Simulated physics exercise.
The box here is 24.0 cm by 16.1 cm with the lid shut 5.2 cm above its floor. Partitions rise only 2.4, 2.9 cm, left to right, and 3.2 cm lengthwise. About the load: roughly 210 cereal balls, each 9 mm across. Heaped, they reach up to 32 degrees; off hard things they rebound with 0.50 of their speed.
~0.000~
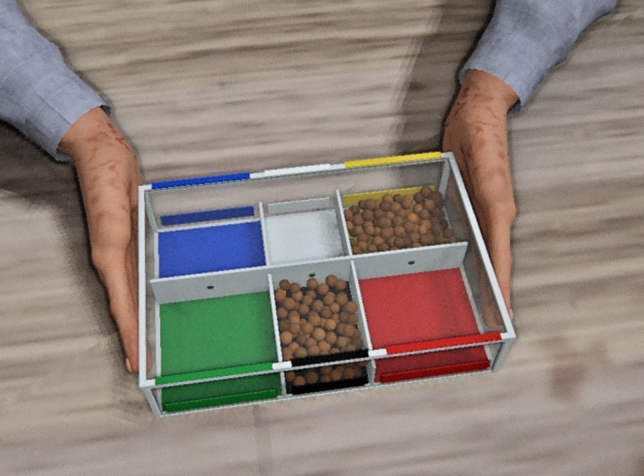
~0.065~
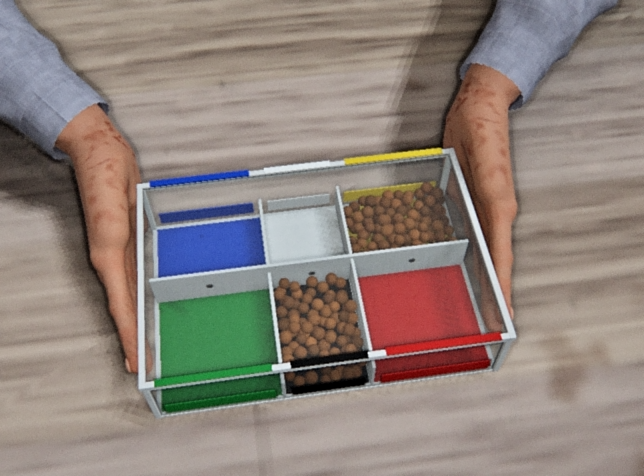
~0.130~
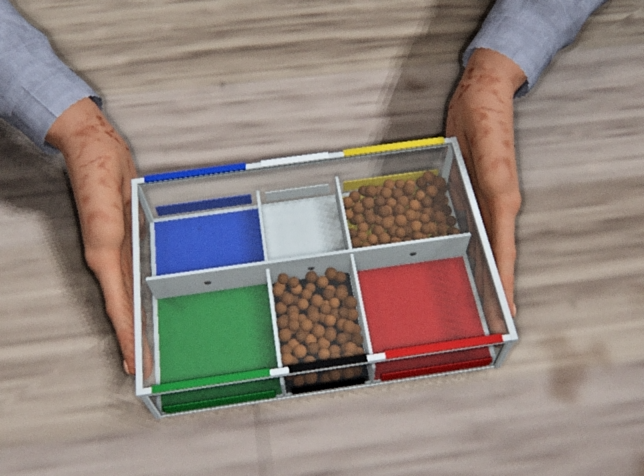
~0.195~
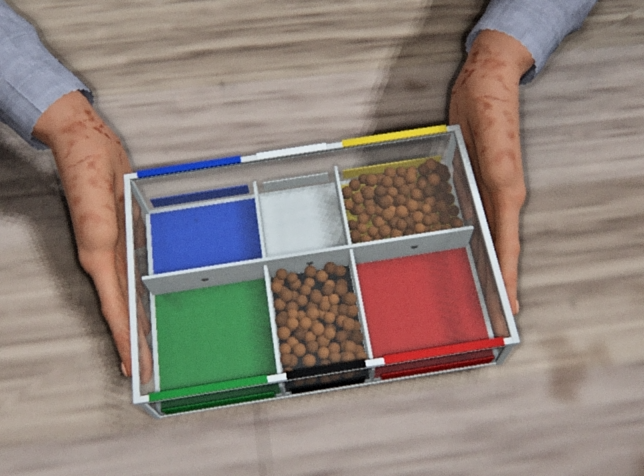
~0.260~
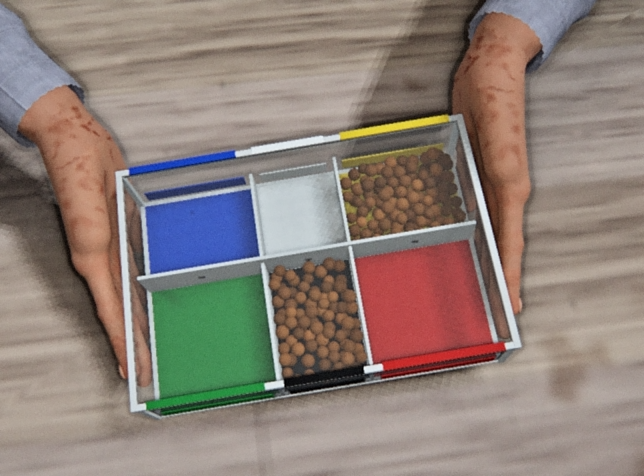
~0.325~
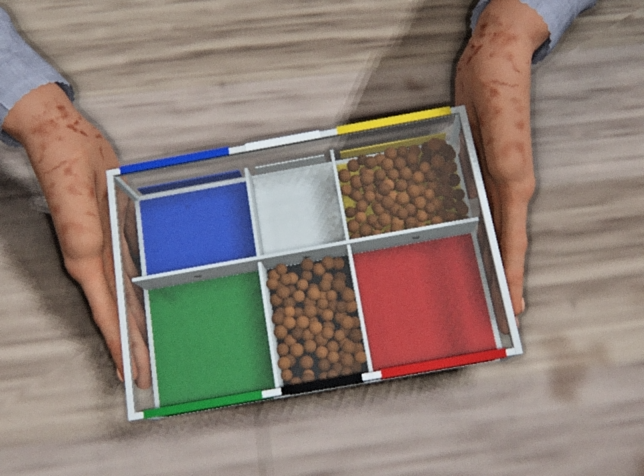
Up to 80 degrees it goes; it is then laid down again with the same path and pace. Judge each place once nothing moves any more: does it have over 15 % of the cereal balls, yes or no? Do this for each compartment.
Red: No, blue: No, green: No, yellow: Yes, white: No, black: Yes.
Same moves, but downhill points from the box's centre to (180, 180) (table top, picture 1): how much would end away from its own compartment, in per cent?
Around 30 percent of them.
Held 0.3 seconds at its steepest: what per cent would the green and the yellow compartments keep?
Final amounts would be green 15% and yellow 40%.
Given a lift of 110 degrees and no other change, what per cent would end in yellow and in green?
The yellow compartment would get 10 per cent and the green one 35 per cent.
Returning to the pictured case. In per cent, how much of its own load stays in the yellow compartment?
Some 60 per cent.
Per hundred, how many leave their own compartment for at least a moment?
About 30 %.
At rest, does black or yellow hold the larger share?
Fuller: Black.
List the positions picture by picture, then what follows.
Box tilt 0 degrees, front corners at (146, 382) and (507, 334); yellow 60 %, black 40 %, in the first picture.
Box tilt 1 degrees, front corners at (145, 384) and (508, 334), in the second picture.
Box tilt 6 degrees, front corners at (143, 390) and (509, 336), lowest corner left front, in the third picture.
Box tilt 11 degrees, front corners at (140, 397) and (511, 338), lowest corner left front, in the fourth picture.
Box tilt 16 degrees, front corners at (138, 405) and (513, 343), lowest corner left front, in the fifth picture.
Box tilt 22 degrees, front corners at (135, 413) and (514, 348), lowest corner left front; yellow 60 %, black 40 %. Its pace works out near 80 degrees a second, in the sixth picture.
Then, at 1.17 s, tilt 78 degrees; red 10 %, green 5 %, yellow 50 %, black 40 %.
After 1.73 s, tilt 33 degrees; red 10 %, green 10 %, yellow 35 %, black 50 %.
Then, at 2.34 s, tilt 0 degrees; red 10 %, green 10 %, yellow 35 %, black 50 %.
At rest (2.9 s), red 10 %, blue 0 %, green 10 %, yellow 35 %, white 0 %, black 50 %.
